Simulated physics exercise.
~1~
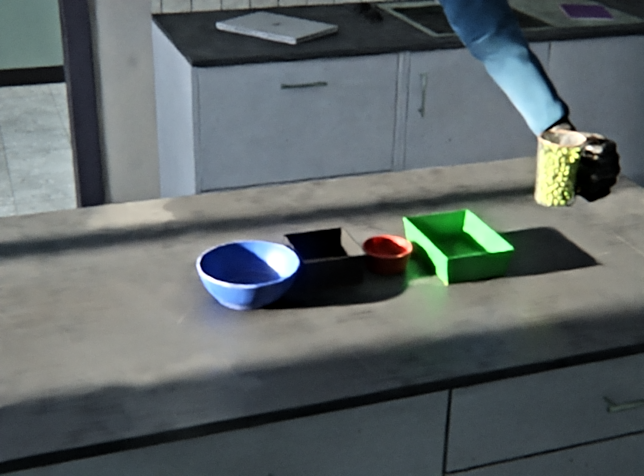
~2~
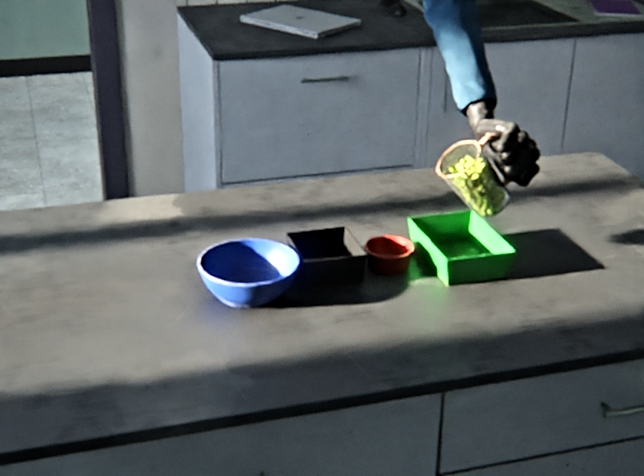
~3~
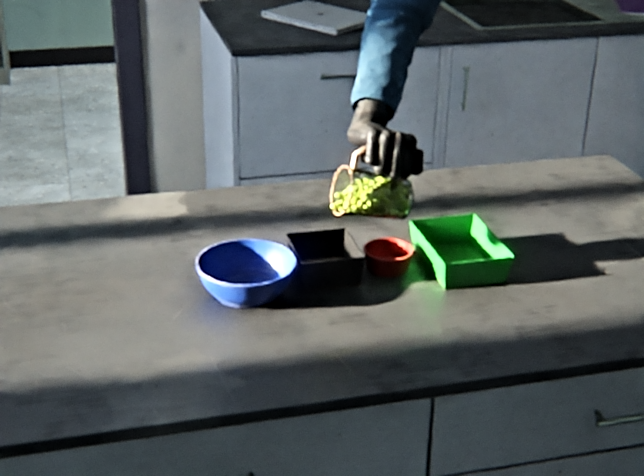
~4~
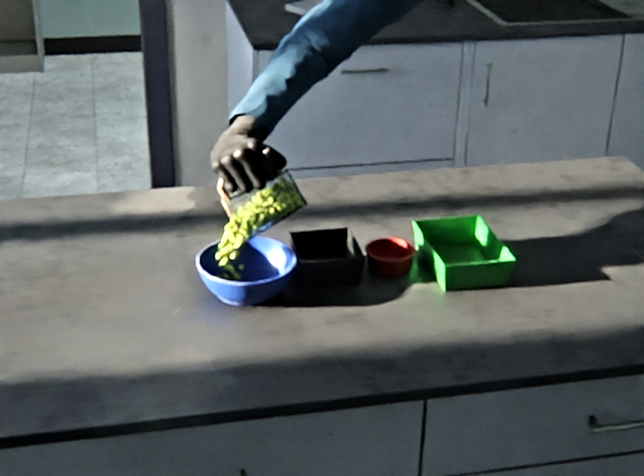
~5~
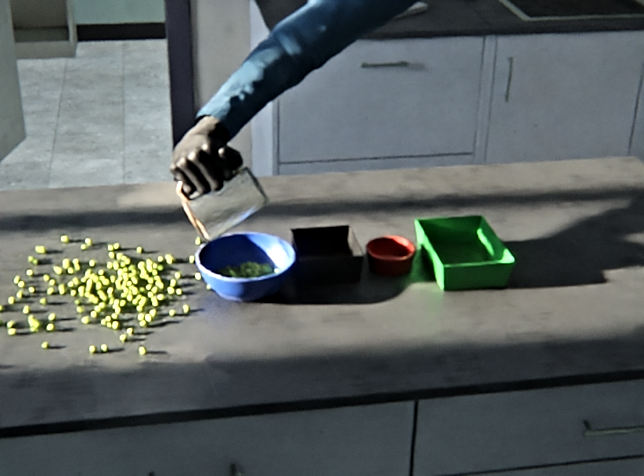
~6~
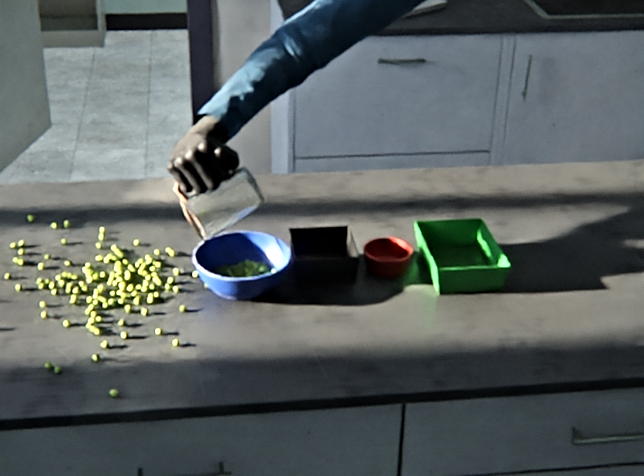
On a grey countertop, a gloved hand carries a cup of peas left and tips it, scattering them beside and into a blue bowl.
